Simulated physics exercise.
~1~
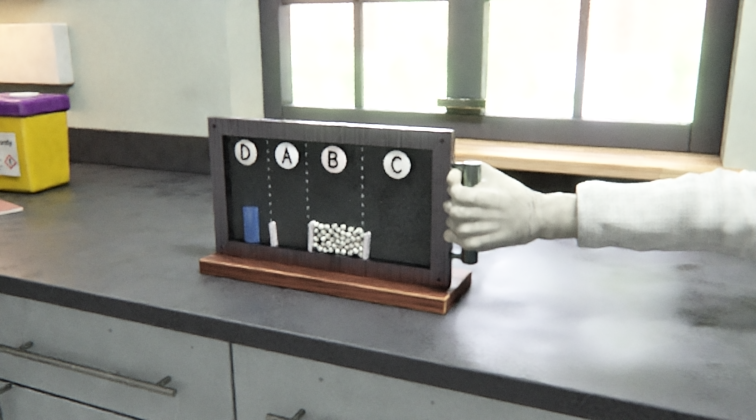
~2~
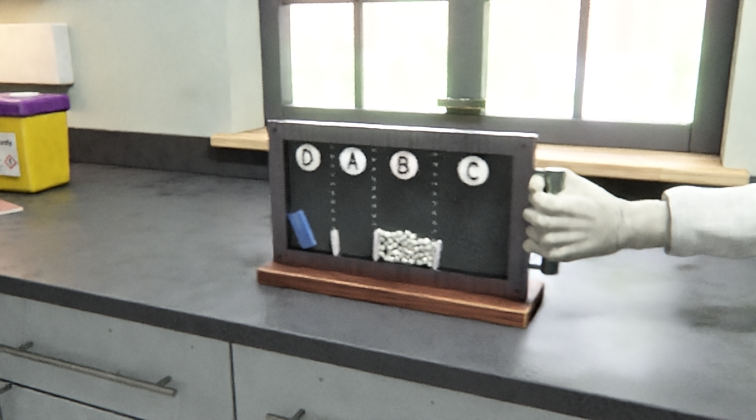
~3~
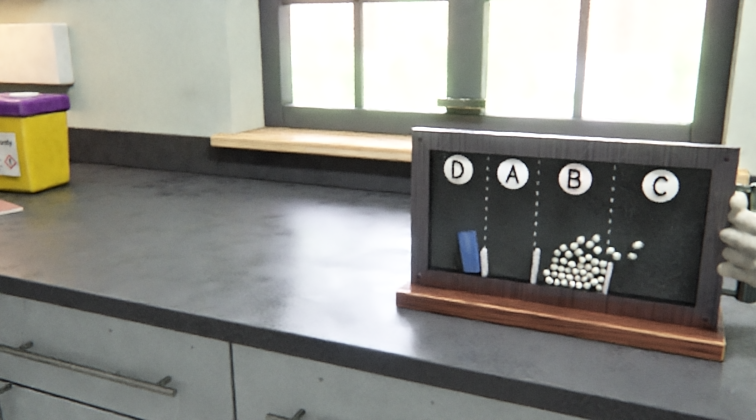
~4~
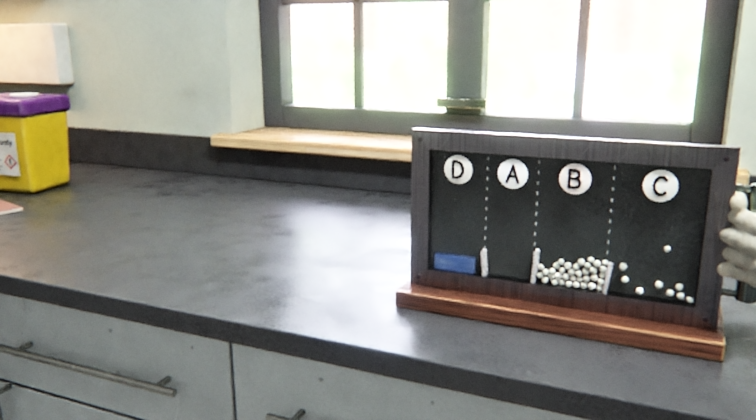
A gloved hand slides the upright tray right, spilling some white beads into strip C.
